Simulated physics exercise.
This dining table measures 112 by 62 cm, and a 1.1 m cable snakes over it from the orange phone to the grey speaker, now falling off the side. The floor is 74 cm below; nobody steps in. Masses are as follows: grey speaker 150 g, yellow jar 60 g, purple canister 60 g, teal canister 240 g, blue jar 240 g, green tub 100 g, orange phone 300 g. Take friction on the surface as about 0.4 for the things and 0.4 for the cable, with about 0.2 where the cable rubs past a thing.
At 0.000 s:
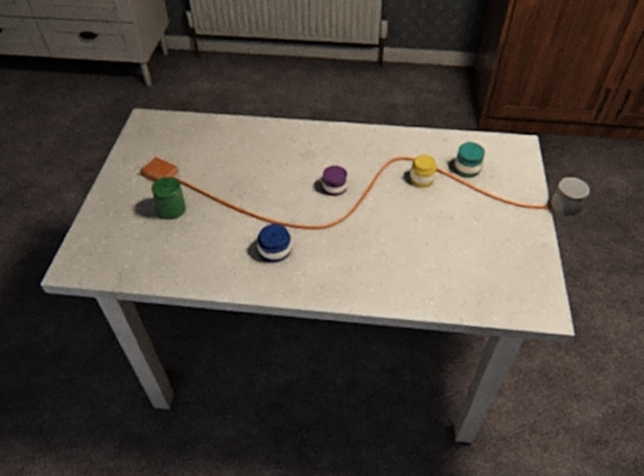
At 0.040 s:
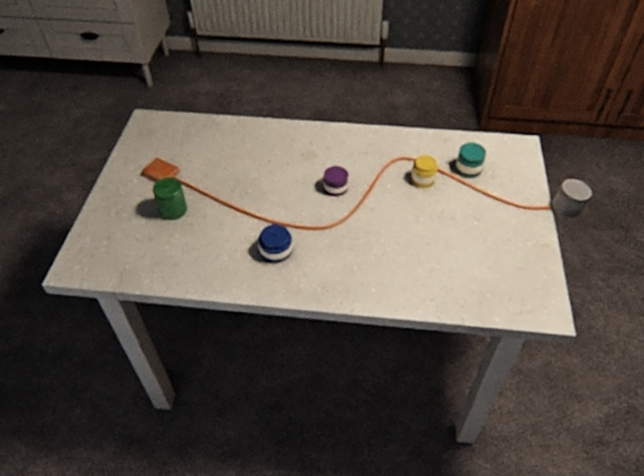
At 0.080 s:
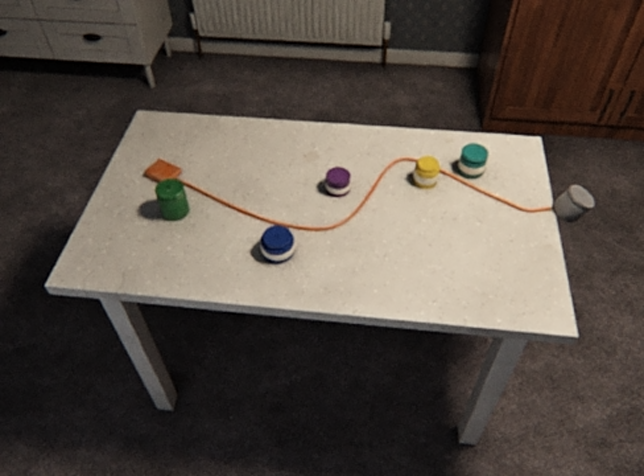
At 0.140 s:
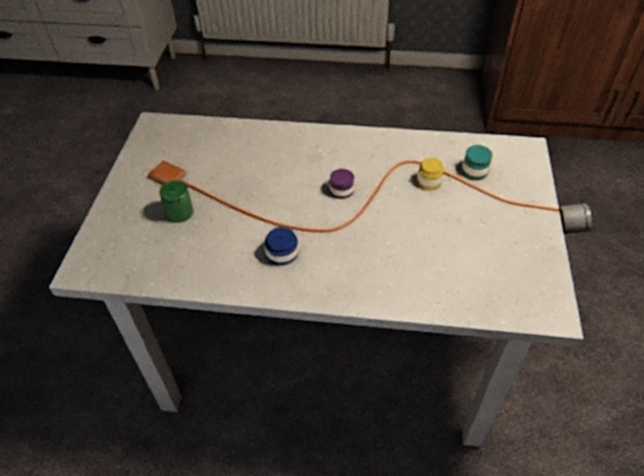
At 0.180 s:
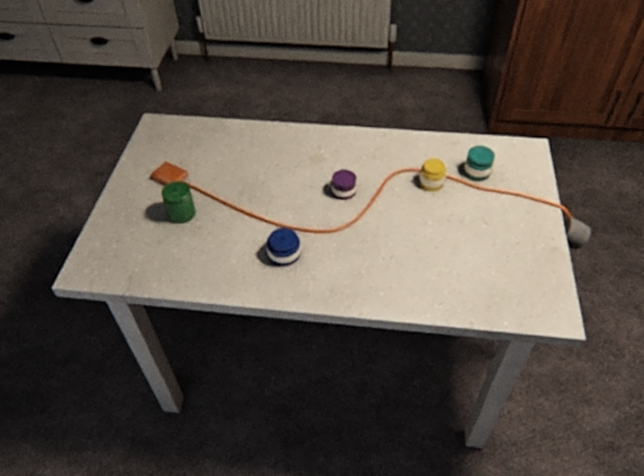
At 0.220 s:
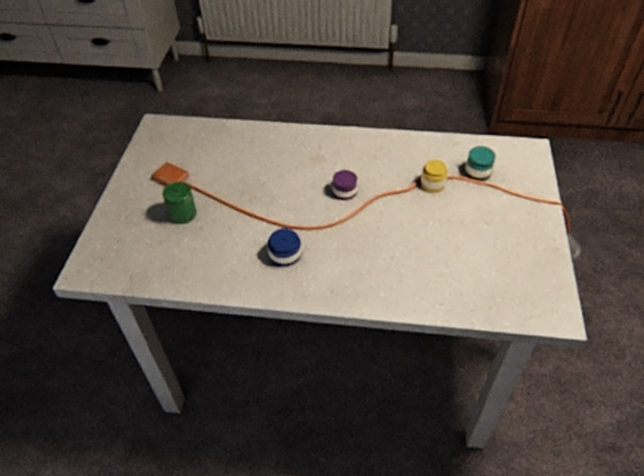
In a carpeted room with a radiator, white drawers and a wooden cabinet behind, a white table is seen from above. An orange cable curves from a flat orange object beside a green tub, past blue, purple, yellow and teal containers, to a grey cylinder at the right edge. The cylinder tips over and drops below the edge, the cable's right half pulling straighter, as the view drifts very slightly.
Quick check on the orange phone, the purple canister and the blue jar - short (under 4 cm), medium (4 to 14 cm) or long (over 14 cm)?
Result: Watch the orange phone stay nearly put; watch the purple canister change position moderately; watch the blue jar stay nearly put.
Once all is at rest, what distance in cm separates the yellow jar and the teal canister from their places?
Yellow jar roughly 15 cm, teal canister roughly 0 cm.
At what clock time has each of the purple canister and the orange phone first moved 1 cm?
Purple canister 0.32 s, orange phone not at all.
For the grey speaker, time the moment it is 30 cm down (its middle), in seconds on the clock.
Never.
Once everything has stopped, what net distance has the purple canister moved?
Purple canister: About 8 cm.
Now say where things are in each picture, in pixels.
The first picture shows shows, orange phone (159, 168); purple canister (335, 173); blue jar (273, 234); cable runs through (502, 200) (365, 194) (211, 196).
The second picture shows shows, grey speaker (575, 189); cable runs through (503, 200) (366, 195) (212, 197).
The third picture shows shows, grey speaker (574, 204); cable runs through (505, 201) (368, 196) (215, 198).
The fourth picture shows shows, grey speaker (574, 219); cable runs through (511, 202) (372, 197) (219, 200).
The fifth picture shows shows, grey speaker (571, 232); cable runs through (531, 197) (374, 198) (221, 201).
The sixth picture shows shows, orange phone (170, 173); purple canister (345, 178); blue jar (284, 239); cable runs through (551, 202) (460, 178) (382, 195) (222, 201).
By 0.5 s, the cable's tail end at (186, 180); purple canister 7 cm off its start, yellow jar 12 cm off its start, grey speaker over the edge.
By 0.7 s, the cable's tail end at (188, 180); purple canister 7 cm off its start, orange phone 1 cm off its start, yellow jar 13 cm off its start.
By 1.0 s, the cable's tail end at (188, 180); purple canister 7 cm off its start at (344, 157), orange phone 1 cm off its start at (173, 172), yellow jar 13 cm off its start at (453, 204).
By 1.2 s, the cable's tail end at (188, 180); purple canister 7 cm off its start, orange phone 1 cm off its start, yellow jar 13 cm off its start.
By 2.4 s, the cable's tail end at (188, 180); purple canister 7 cm off its start at (344, 157), orange phone 1 cm off its start at (173, 172), blue jar 0 cm off its start at (284, 239), yellow jar 13 cm off its start at (453, 204).
